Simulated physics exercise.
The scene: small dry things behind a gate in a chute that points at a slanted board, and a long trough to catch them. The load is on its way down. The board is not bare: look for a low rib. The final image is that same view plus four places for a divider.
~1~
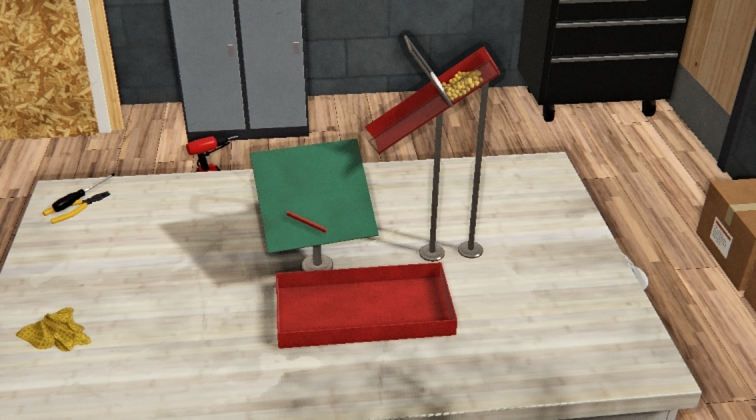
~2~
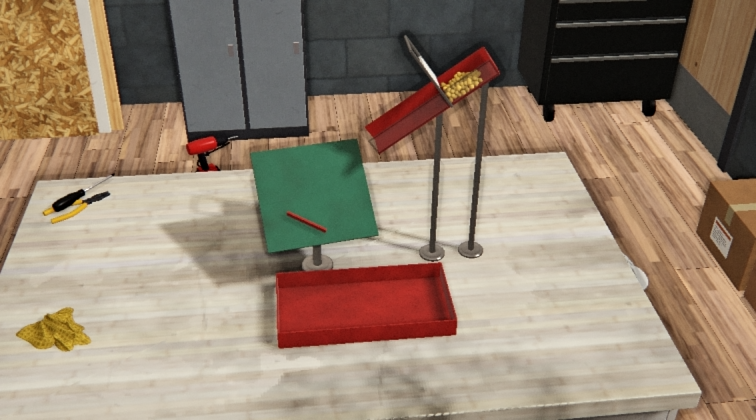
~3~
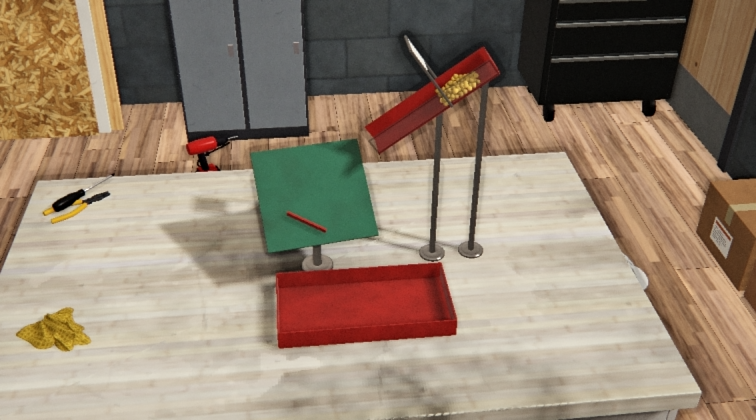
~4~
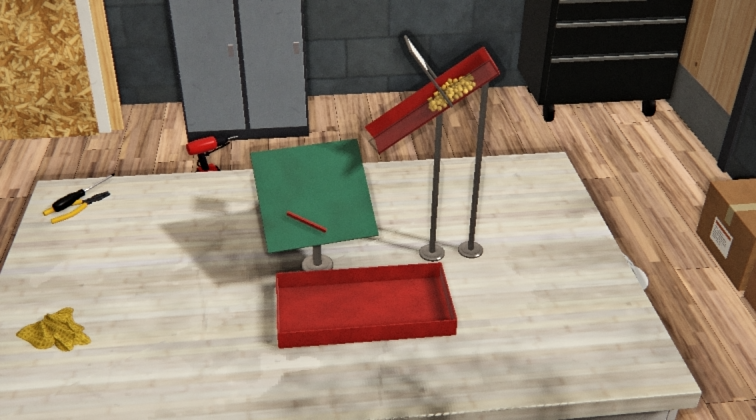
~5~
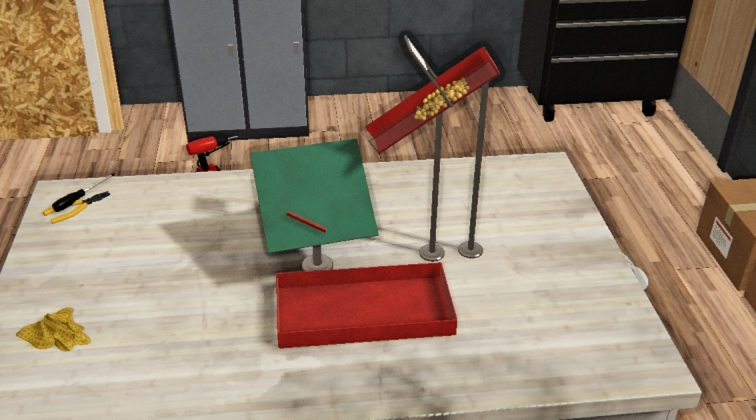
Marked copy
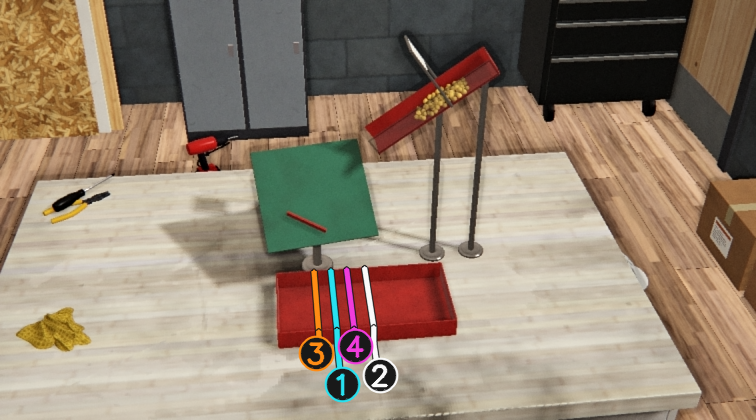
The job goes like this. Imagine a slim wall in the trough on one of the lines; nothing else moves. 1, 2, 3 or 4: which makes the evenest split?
Line 4 does it best.
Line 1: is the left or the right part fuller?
The right side.
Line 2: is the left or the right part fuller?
More lands on the left.
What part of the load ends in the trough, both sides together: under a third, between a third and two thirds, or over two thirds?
Over two thirds.
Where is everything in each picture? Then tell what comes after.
The first frame shows load behind the gate at (459, 85), puffed corn balls; lip of the chute at (377, 147), sloping gently.
The second frame shows middle of the board at (314, 194), tilted fairly steeply; middle of its low edge at (324, 244); of its high edge at (304, 145).
The third frame shows front corners of the trough at (278, 333) and (457, 320), empty; front of the load at (438, 91).
The fourth frame shows middle of the load at (452, 93); its front at (431, 107), about a quarter of the way to the lip; rib from (287, 212) to (327, 230).
The fifth frame shows middle of the load at (442, 98); its front at (417, 117), about a third of the way to the lip.
On the marked copy, line 1 crosses the front rim at (336, 329); line 2 crosses the front rim at (373, 326); line 3 crosses the front rim at (318, 330); line 4 crosses the front rim at (354, 328).
With 1, of what is caught, a small part on the left of the divider, most on the right.
With 2, of what is caught, most on the left of the divider, a small part on the right.
With 3, of what is caught, a stray few on the left of the divider, nearly all on the right.
With 4, of what is caught, about half on the left of the divider, about half on the right.
